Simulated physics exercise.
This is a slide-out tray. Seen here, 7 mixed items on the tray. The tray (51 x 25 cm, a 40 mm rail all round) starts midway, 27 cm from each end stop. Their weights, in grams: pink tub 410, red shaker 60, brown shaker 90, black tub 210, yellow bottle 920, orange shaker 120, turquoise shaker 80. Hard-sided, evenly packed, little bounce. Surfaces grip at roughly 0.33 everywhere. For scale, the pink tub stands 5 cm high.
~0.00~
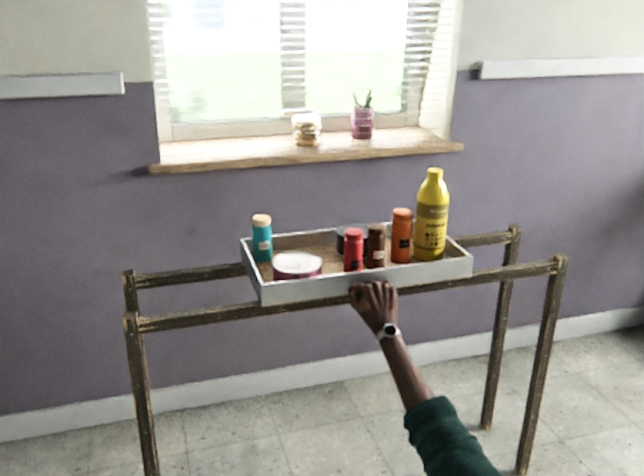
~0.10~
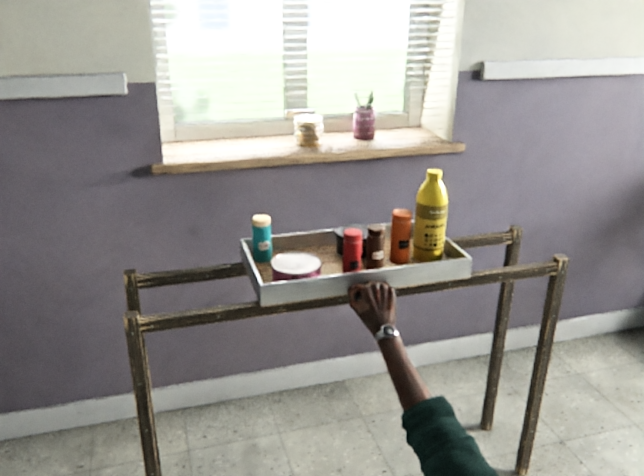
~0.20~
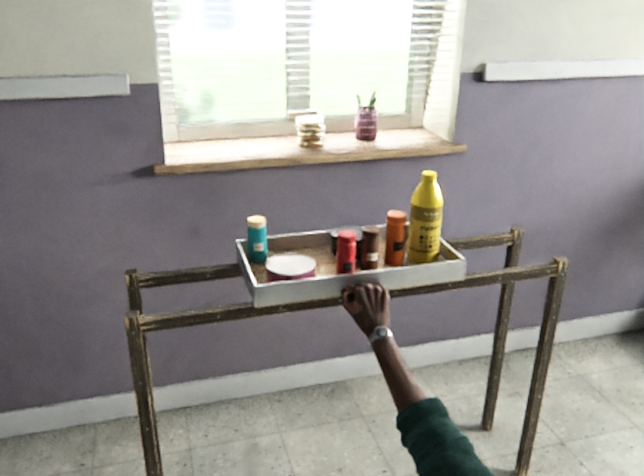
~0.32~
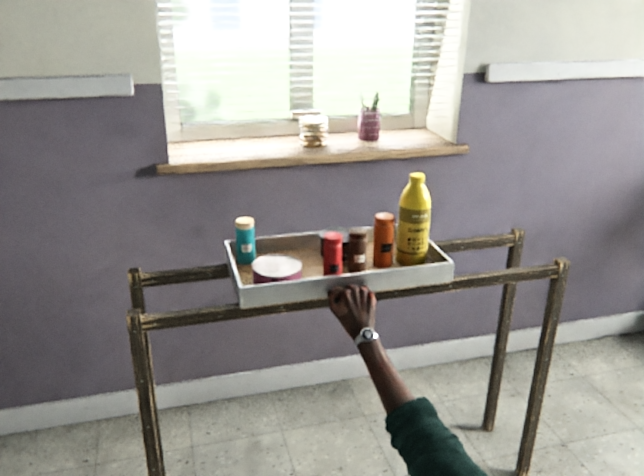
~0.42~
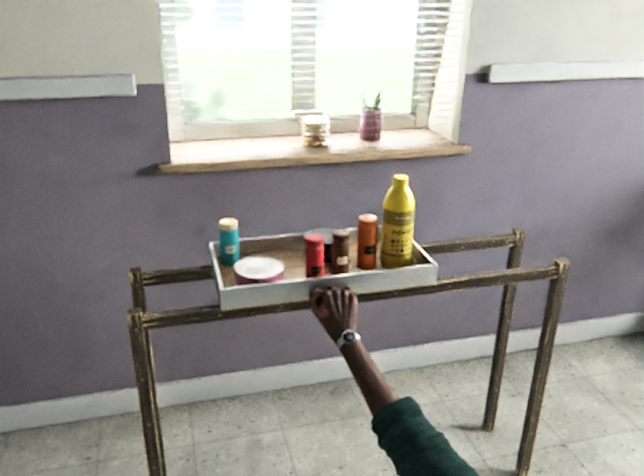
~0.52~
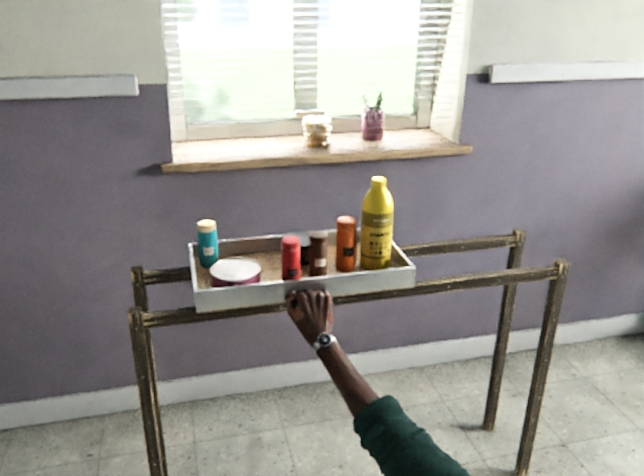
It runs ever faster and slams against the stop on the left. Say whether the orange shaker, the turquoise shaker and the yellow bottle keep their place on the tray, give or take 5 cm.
The orange shaker gets shifted; the turquoise shaker holds its spot; the yellow bottle gets shifted.
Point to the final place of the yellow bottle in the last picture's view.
Around (293, 231).
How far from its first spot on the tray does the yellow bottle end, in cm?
About 9 cm.
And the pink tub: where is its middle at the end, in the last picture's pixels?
Around (169, 286).
By 0.72 s, tray 27 cm left; turquoise shaker tilted 3° near (151, 248); orange shaker 2 cm from its spot near (289, 250); yellow bottle 2 cm from its spot near (321, 228).
By 0.82 s, tray 27 cm left; yellow bottle 8 cm from its spot near (300, 230); orange shaker 8 cm from its spot near (269, 252); turquoise shaker tilted 5° near (152, 248).
By 0.92 s, tray 27 cm left; yellow bottle 9 cm from its spot near (293, 231); orange shaker 9 cm from its spot near (262, 252); turquoise shaker tilted 4° near (156, 248).
When it is over (1.6 s), lying over on the tray, red shaker; not toppled but over 5 cm from the start, brown shaker, black tub, yellow bottle and orange shaker; the other 2 within 5 cm of the start. In the last view, orange shaker near (262, 252), turquoise shaker near (154, 249).
